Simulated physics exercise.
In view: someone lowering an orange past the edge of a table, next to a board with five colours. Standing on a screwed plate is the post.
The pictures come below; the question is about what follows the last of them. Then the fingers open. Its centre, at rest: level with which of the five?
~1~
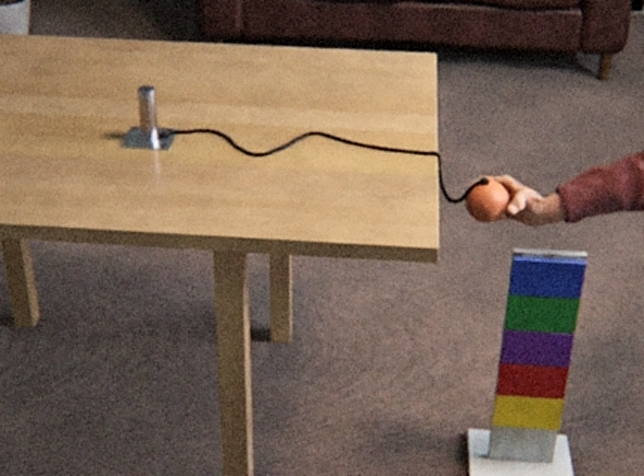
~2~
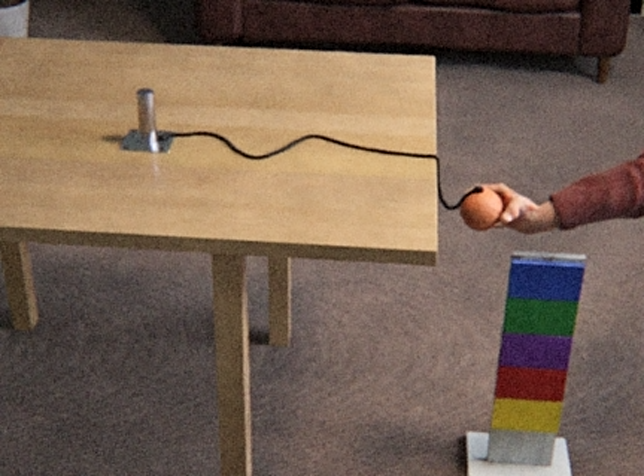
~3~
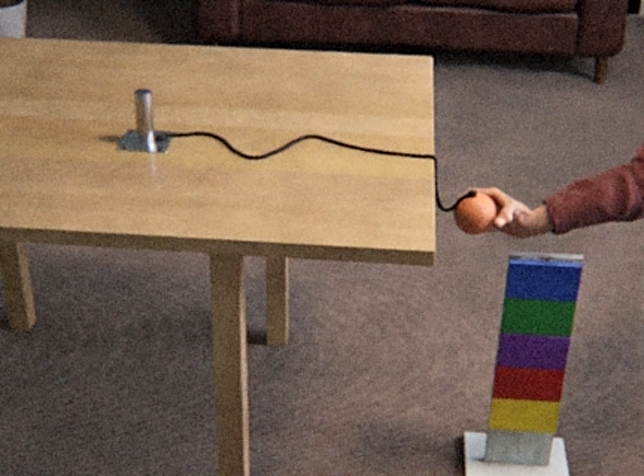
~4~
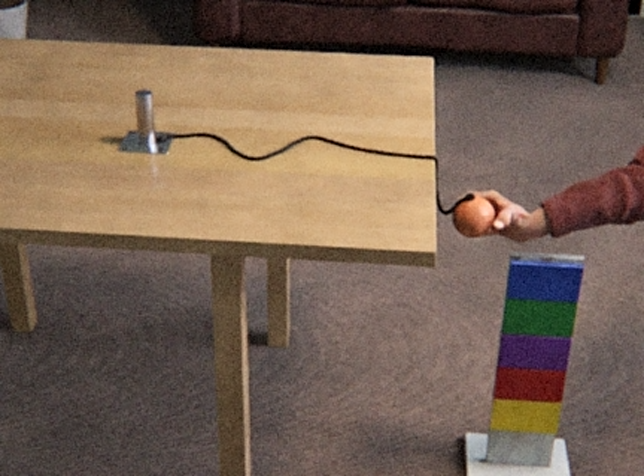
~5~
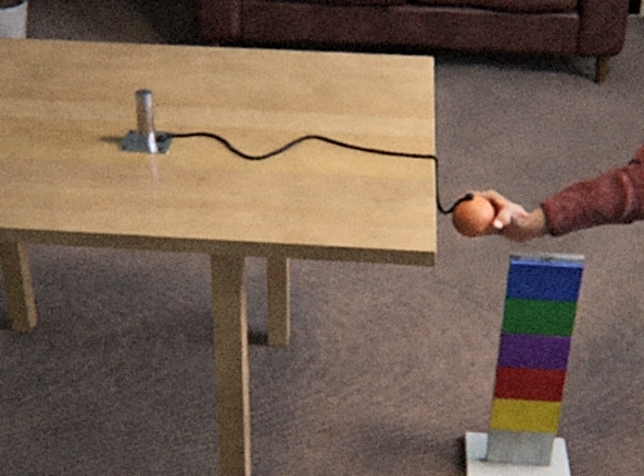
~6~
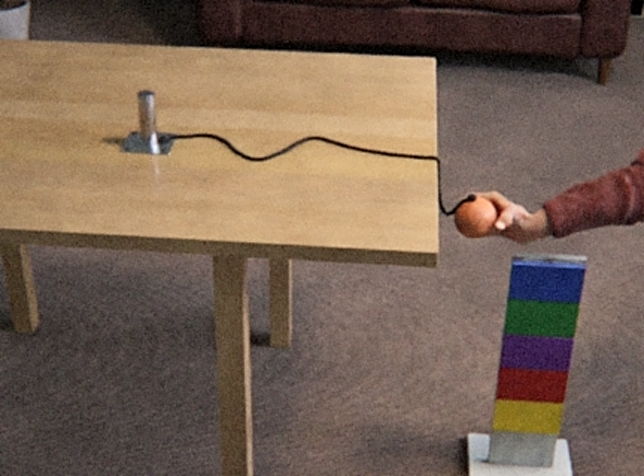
Green.
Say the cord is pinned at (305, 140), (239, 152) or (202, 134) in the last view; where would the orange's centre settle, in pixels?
Pixel places, try by try: (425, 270), (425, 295), (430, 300).
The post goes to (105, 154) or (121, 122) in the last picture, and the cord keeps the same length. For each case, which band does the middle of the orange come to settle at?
Answer, in order: Blue, blue.
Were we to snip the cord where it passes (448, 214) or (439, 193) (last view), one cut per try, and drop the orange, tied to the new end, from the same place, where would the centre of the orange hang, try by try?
I'd say somewhere near (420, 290) the first time and near (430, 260) the second time.
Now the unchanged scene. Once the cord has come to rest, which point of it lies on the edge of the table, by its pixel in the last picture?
You'd find it at roughly (379, 153).
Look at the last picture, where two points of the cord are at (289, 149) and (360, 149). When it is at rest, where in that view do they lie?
Roughly at (330, 151), and the other roughly at (419, 155).
Early on, orange near (393, 296); level with green.
Midway, orange near (433, 311); level with green.
Finally, orange near (434, 312); level with green. Its centre hangs level with the green band.
